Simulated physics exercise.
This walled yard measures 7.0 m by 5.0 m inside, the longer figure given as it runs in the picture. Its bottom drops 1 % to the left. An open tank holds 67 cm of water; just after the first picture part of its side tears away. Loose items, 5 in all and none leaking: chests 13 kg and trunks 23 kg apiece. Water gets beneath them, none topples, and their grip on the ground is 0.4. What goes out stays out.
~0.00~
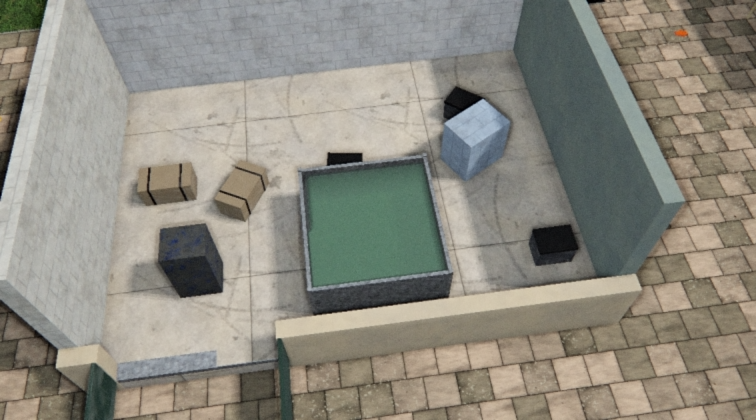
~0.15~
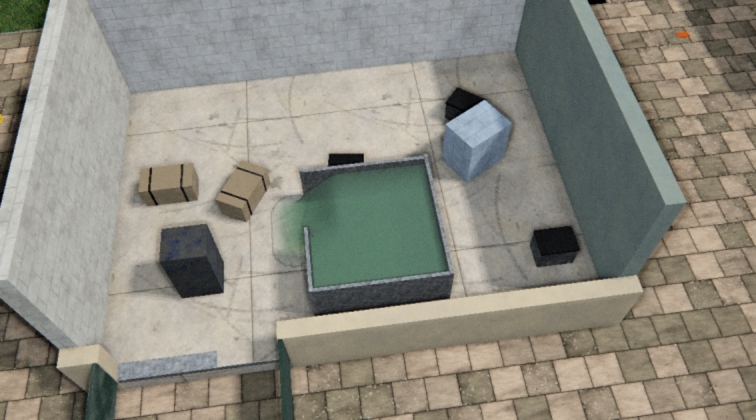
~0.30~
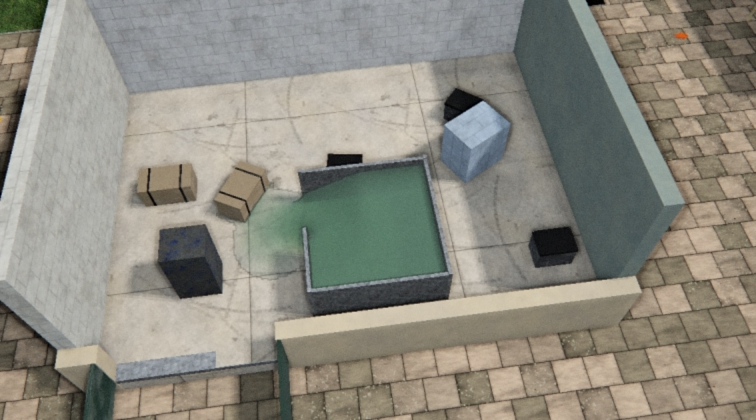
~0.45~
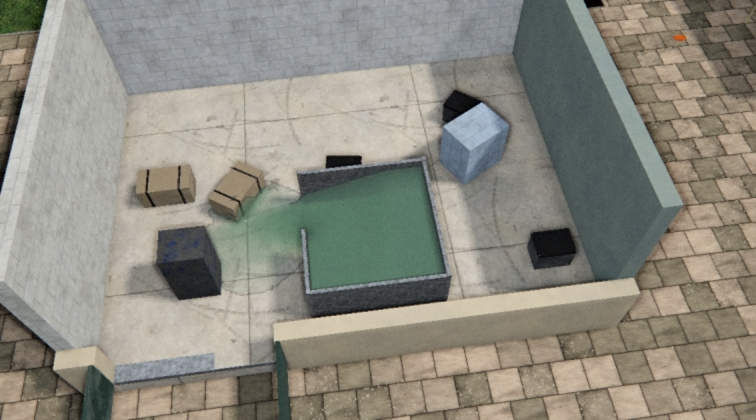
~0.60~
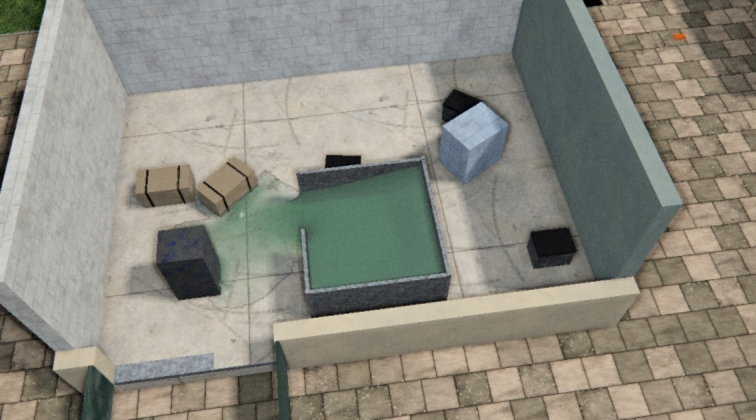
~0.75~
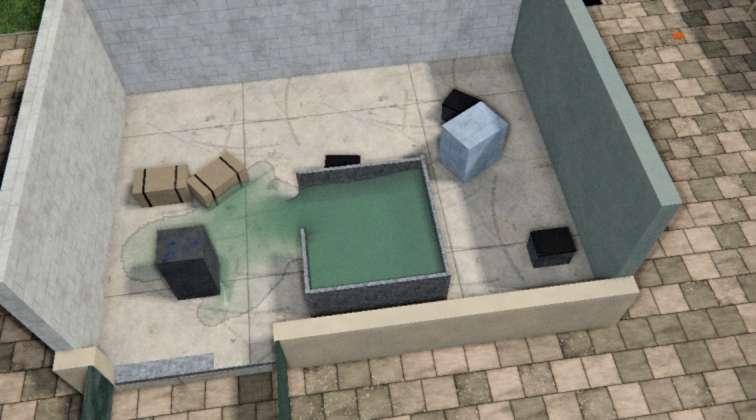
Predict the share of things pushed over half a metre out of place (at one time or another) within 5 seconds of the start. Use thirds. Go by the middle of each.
It is one to two thirds.
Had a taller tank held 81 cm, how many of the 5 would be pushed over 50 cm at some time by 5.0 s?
In that case 2 of them.
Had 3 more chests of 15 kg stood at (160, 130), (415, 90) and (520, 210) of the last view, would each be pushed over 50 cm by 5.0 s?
In turn: Over, under, short of it.
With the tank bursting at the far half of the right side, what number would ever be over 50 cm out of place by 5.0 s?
Then 1.
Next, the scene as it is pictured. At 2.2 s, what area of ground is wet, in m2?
About 16 m2.
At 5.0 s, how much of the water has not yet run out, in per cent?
About 86 per cent.
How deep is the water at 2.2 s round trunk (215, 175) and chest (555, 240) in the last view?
About 14 and 0 cm.
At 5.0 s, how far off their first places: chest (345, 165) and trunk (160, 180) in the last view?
In that order: 0 cm, 400 cm.
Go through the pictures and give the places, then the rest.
In the first picture, a trunk at (241, 183), on the bottom; a trunk at (165, 177), on the bottom; 3.4 m2 under water; 0 of 5 have shifted.
In the second picture, a trunk at (242, 184), on the bottom; a trunk at (166, 177) rests on the ground; water covers 4.0 m2; 0 of 5 have shifted.
In the third picture, a trunk at (240, 184), on the bottom; a trunk at (165, 178) rests on the ground; 4.7 m2 under water; 0 of 5 have shifted.
In the fourth picture, a trunk at (236, 184), on the bottom, 6 cm from its start; a trunk at (163, 179) rests on the ground; water covers 5.5 m2; 1 of 5 have shifted.
In the fifth picture, a trunk at (225, 179), on the bottom, 25 cm from its start; a trunk at (163, 179) rests on the ground; 6.3 m2 under water; 1 of 5 have shifted.
In the sixth picture, a trunk at (216, 174), on the bottom, 44 cm from its start; a trunk at (160, 179) rests on the ground, 4 cm from its start; water covers 7.3 m2; 1 of 5 have shifted.
After 1.1 s 1 of 5 are over 50 cm from their spots; 0 afloat.
After 2.2 s 2 of 5 are over 50 cm from their spots; 1 afloat.
After 3.5 s 2 of 5 are over 50 cm from their spots; 2 afloat.
After 5.0 s 2 of 5 are over 50 cm from their spots, and 2 have been at some point; 1 afloat.
